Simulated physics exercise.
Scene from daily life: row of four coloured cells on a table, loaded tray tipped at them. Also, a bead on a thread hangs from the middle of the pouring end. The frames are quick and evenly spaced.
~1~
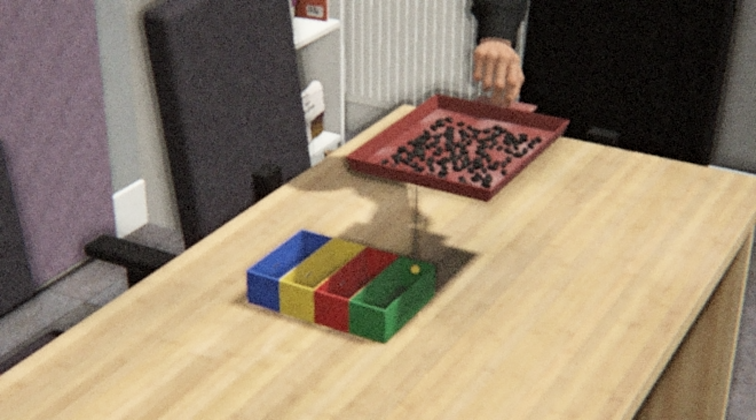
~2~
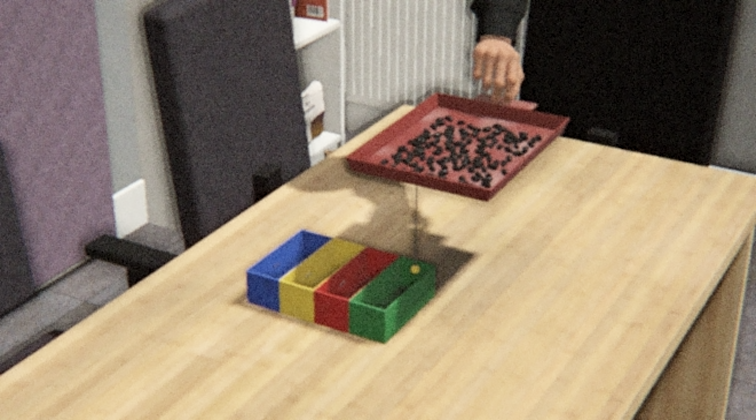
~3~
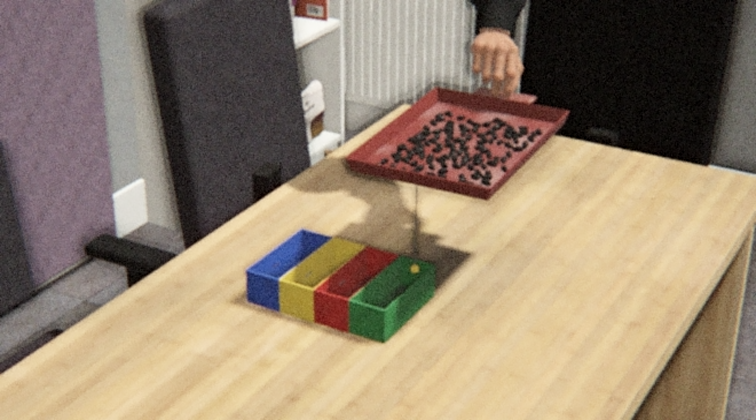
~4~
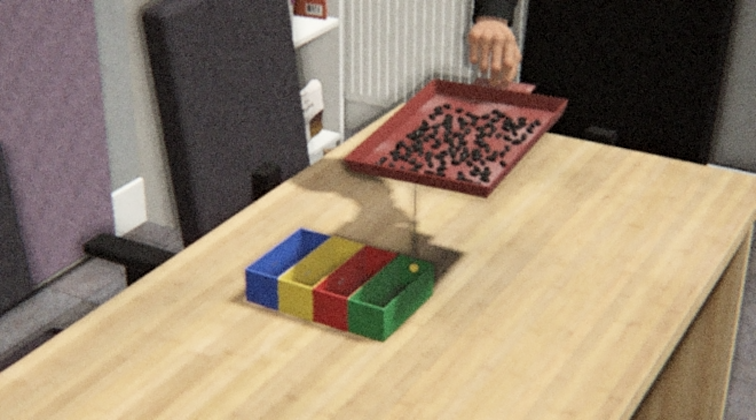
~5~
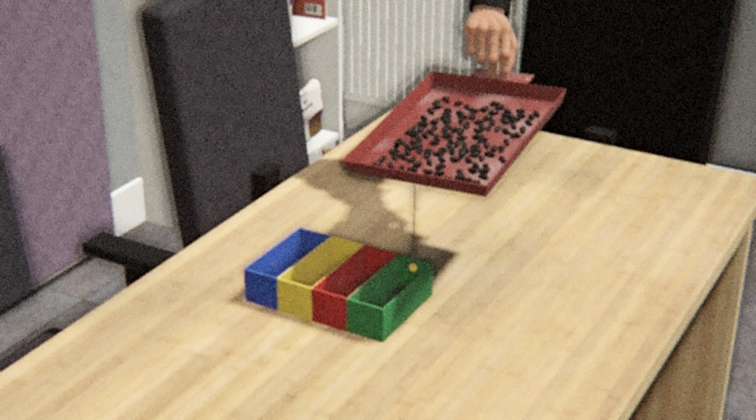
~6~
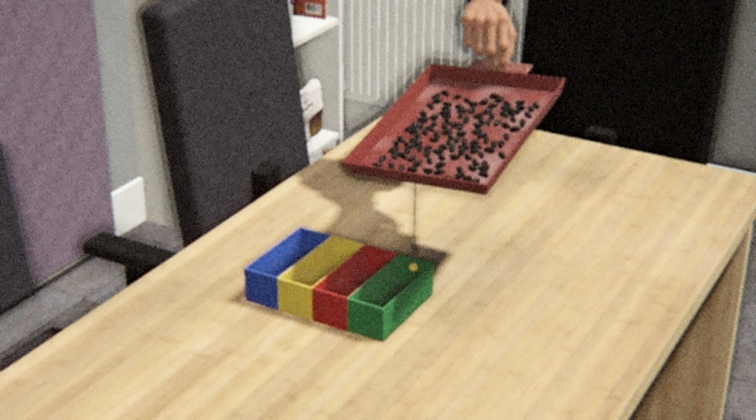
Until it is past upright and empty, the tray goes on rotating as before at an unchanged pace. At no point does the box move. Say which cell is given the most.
The red cell is given the most.
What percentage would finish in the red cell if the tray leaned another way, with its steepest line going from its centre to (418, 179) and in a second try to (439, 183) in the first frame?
I'd put it at some 20 % and then some 0 %.
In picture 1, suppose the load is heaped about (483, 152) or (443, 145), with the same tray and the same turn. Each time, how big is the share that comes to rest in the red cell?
Share in order: Roughly 50 %, 50 %.
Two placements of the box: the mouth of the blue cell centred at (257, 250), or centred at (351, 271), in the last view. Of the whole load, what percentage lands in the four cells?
Close to 70 in a hundred, then close to 80 in a hundred.
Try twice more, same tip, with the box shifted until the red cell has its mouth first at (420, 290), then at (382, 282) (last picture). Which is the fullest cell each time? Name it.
The answer is the blue cell for the first try and the cell in yellow for the second.
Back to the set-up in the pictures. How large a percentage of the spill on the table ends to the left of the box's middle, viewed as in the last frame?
Around 20 %.
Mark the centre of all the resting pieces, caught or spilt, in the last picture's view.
Once it all stops, the middle lies near (349, 305).
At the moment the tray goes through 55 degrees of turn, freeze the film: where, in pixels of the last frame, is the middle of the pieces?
Roughly (406, 148).
Soon, tray tipped steeply; all on the tray.
A while on, tray tipped right over; most on the tray; a stray few in the green cell; a stray few in the yellow cell; a stray few in the red cell; a small part falling or outside the box.
Towards the end, tray tipped past a quarter turn; about half in the red cell; about a quarter in the yellow cell; about a quarter in the green cell; a small part falling or outside the box.
Finally, tray tipped past a quarter turn; about half in the red cell; about a quarter in the yellow cell; about a quarter in the green cell; none in the blue cell; a small part outside the box.
